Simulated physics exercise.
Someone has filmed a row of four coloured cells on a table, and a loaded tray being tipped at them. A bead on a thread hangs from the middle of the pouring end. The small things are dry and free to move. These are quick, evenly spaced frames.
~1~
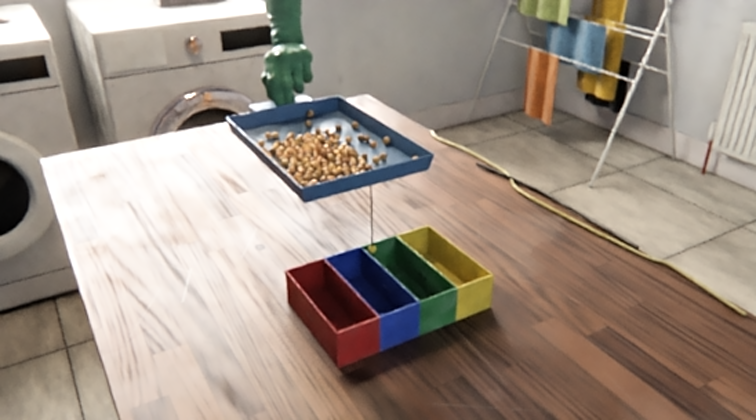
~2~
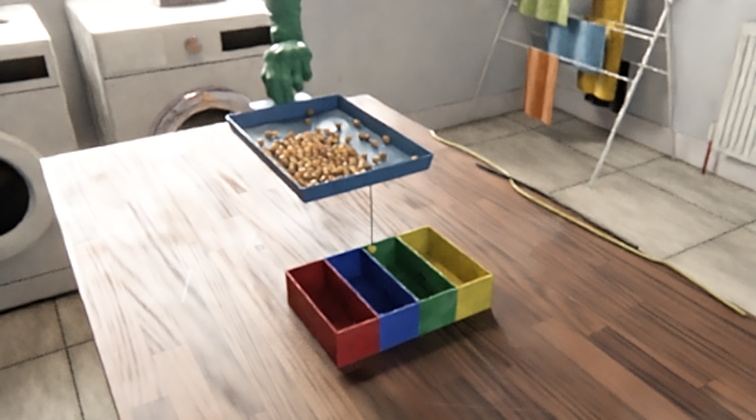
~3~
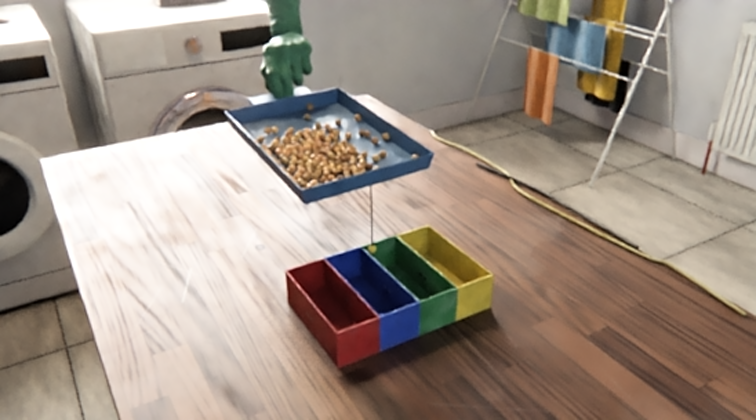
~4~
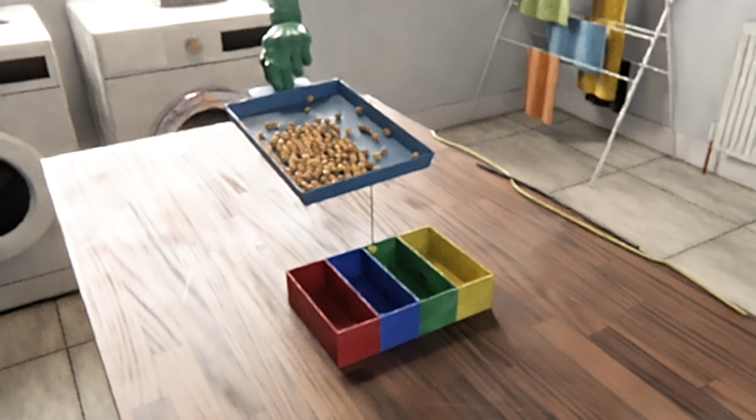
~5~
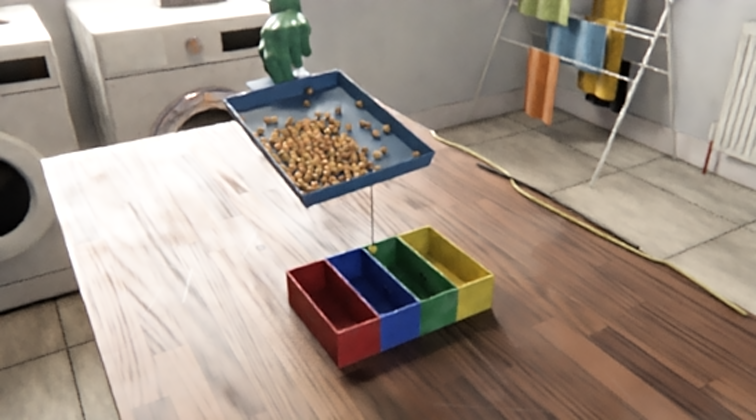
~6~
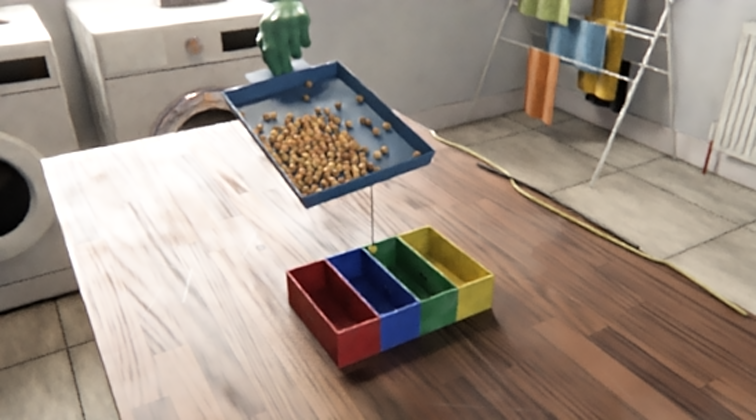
In a laundry room with white front-loading machines and a drying rack behind, a wooden table is seen from above at an angle by a still camera. A green hand is at the far edge of a blue tray of small tan pieces, above an open box with red, blue, green and yellow cells, a thread hanging between. The hand raises the tray's far side, tilting it gradually toward the viewer, its near-left corner dipping slightly while some pieces shift a little.
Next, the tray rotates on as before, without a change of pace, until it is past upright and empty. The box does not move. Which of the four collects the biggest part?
The red one ends fullest.
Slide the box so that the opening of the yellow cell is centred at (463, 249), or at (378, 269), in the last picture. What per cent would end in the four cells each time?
Near 30 % and 100 %.
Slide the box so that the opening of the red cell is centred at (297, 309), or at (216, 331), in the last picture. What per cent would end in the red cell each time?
In turn 30 and 0 in a hundred.
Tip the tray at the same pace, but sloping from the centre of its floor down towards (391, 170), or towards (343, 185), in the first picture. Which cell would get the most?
At the first place the yellow cell, at the second the red cell.
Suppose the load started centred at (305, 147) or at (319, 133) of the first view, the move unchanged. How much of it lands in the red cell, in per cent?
Near 70 % and 80 %.
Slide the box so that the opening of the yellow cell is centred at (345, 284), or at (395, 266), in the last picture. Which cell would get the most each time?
One: Green. Two: That blue cell.
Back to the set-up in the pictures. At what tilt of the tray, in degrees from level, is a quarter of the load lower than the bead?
Around 75° of tilt.
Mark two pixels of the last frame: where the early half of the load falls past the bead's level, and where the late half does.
Early half (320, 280), late half (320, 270).
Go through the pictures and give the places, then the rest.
The first frame shows corners of the pouring end (304, 185) and (429, 153), level; middle of the load (316, 158), round wooden beads; bead on its thread (372, 249); red cell (358, 339); blue cell (400, 323); green cell (438, 308); yellow cell (474, 294).
The second frame shows corners of the pouring end (304, 186) and (429, 153), level; middle of the load (316, 157).
The third frame shows corners of the pouring end (304, 187) and (429, 153), tipped barely, lowest at the left corner; middle of the load (316, 155).
The fourth frame shows corners of the pouring end (304, 190) and (430, 152), tipped a little, lowest at the left corner; middle of the load (316, 153).
The fifth frame shows corners of the pouring end (305, 192) and (430, 151), tipped a little, lowest at the left corner; middle of the load (316, 151).
The sixth frame shows corners of the pouring end (305, 194) and (430, 150), tipped a little, lowest at the left corner; middle of the load (316, 150), roughly a third on the move; red cell (359, 339); blue cell (400, 323); green cell (439, 308); yellow cell (475, 294).
Just after the last frame, tray tipped steeply; almost all on the tray; just a few falling or outside the box.
A moment on, tray tipped right over; roughly a quarter on the tray; roughly half in the red cell; just a few in the blue cell; roughly a quarter falling or outside the box.
Further on, tray tipped past a quarter turn; the larger part in the red cell; just a few in the blue cell; just a few in the green cell; roughly a quarter falling or outside the box.
When it is over, tray tipped past a quarter turn; the larger part in the red cell; just a few in the blue cell; just a few in the green cell; not one in the yellow cell; roughly a quarter outside the box.
